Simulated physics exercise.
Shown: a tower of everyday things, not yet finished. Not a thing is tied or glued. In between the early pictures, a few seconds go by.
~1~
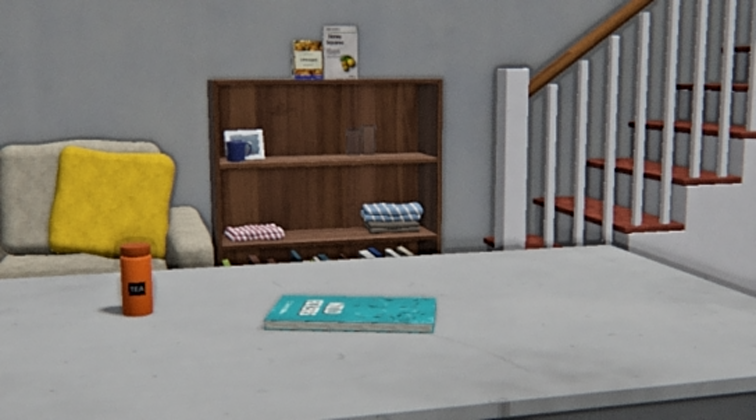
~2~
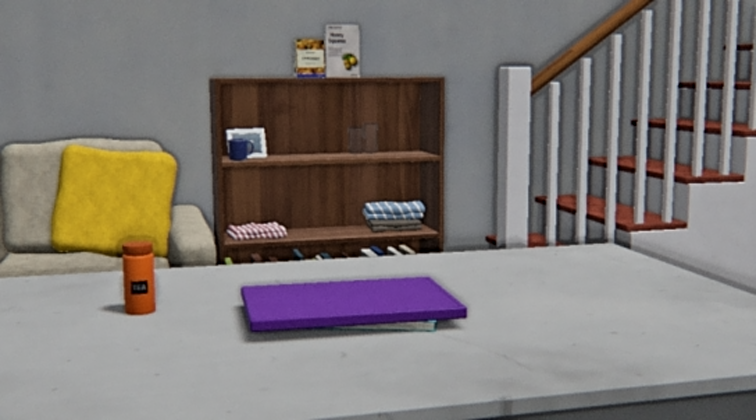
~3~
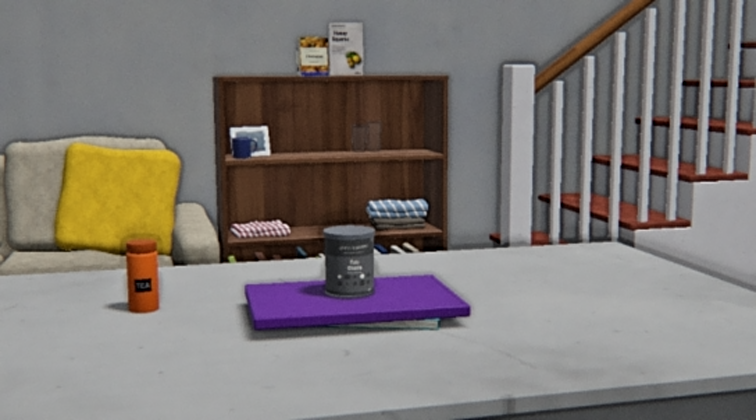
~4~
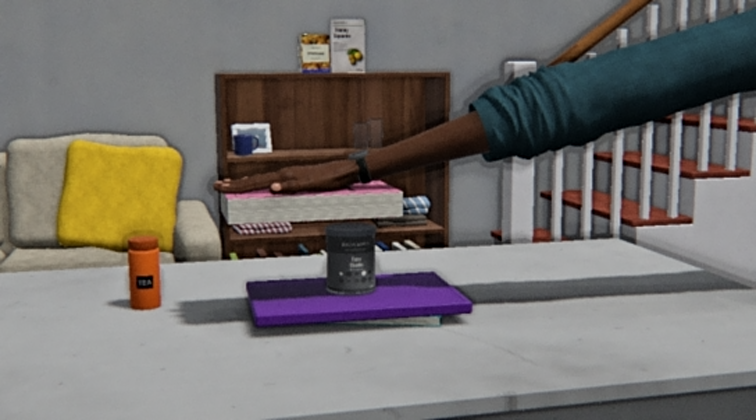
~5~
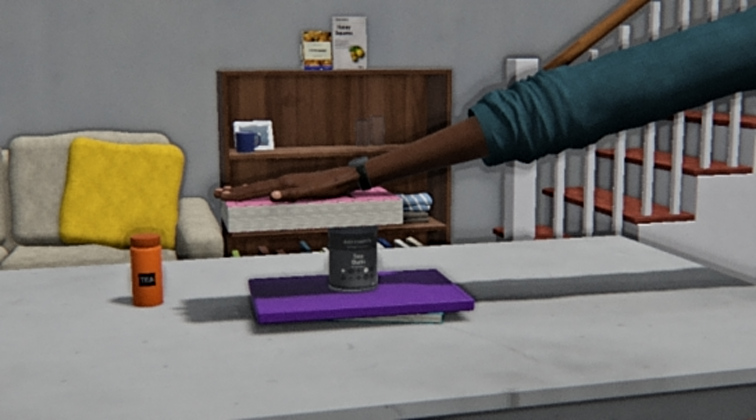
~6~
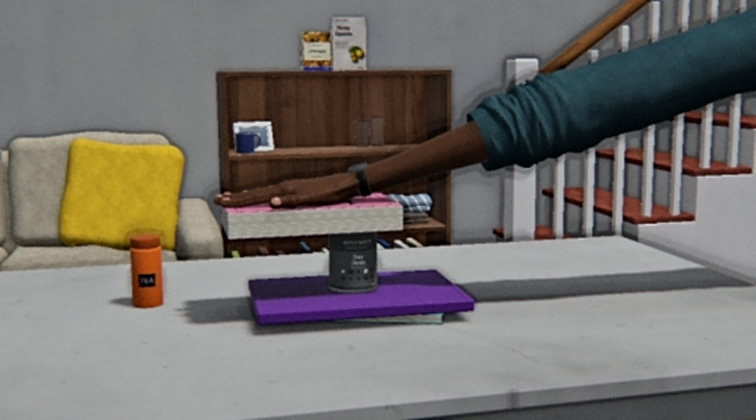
A hand lowering a pink book onto a dark tin, after a purple book and the tin appear stacked over a teal book.
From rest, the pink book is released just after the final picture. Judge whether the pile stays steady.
Judgement: The pile does not stay steady.
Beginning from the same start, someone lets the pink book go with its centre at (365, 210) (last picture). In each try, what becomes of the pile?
What happens next is that it remains steady.
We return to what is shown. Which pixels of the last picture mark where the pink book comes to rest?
The object winds up at approximately (277, 256).
Then, 0.30 s past the last view, pink book rocked 40° from its first pose near (302, 232).
Then, 0.40 s past the last view, pink book now fallen.
Then, 1.20 s past the last view, things are still on the move.
Finally, fallen, pink book; the other 4 still in place. Final places as the last picture's camera would see them, pink book near (276, 256). The pile loses its balance.
